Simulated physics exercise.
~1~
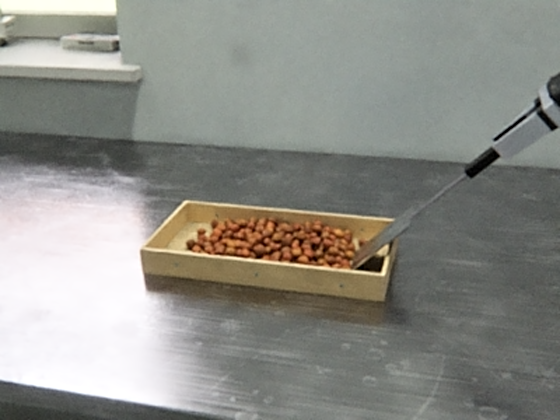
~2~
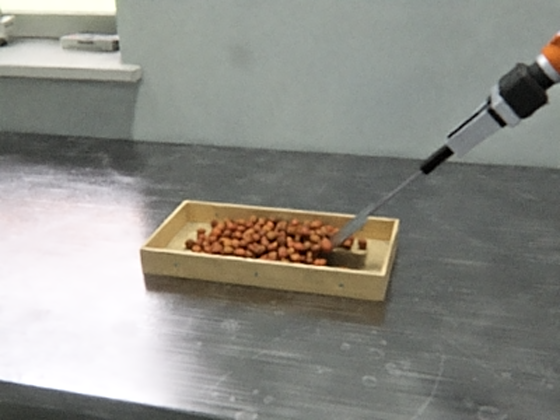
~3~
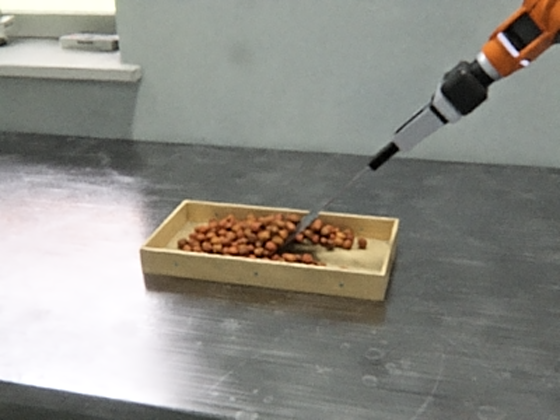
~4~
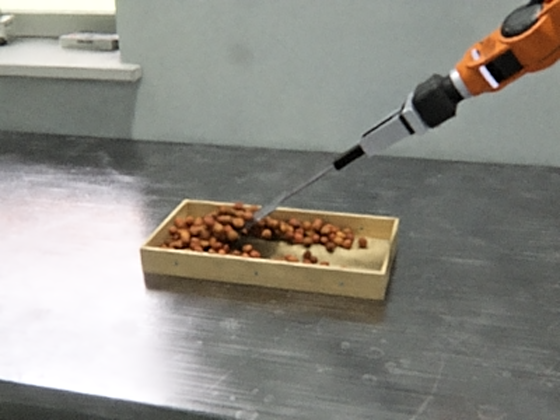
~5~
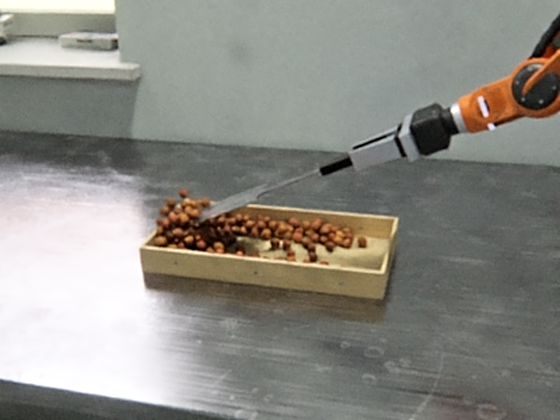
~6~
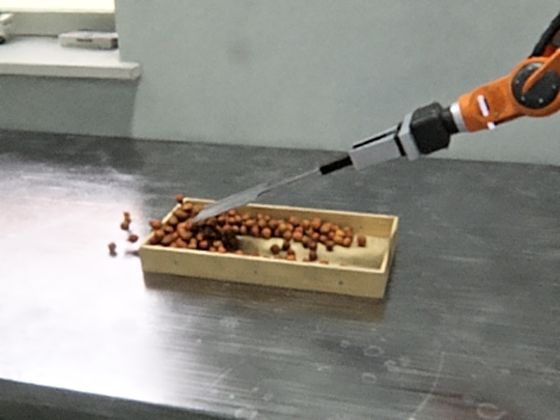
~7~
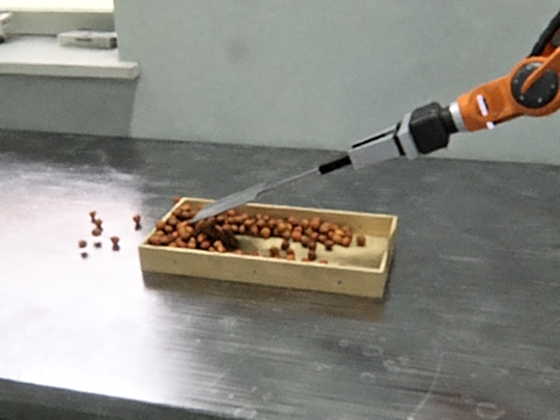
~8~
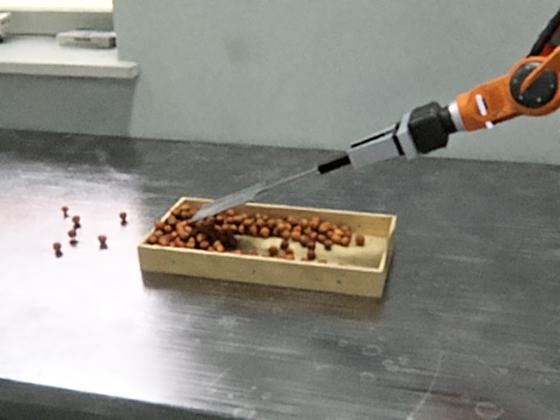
Robot arm pushing a flat blade leftward through hazelnuts in a wooden tray, heaping them until a few spill onto the table.
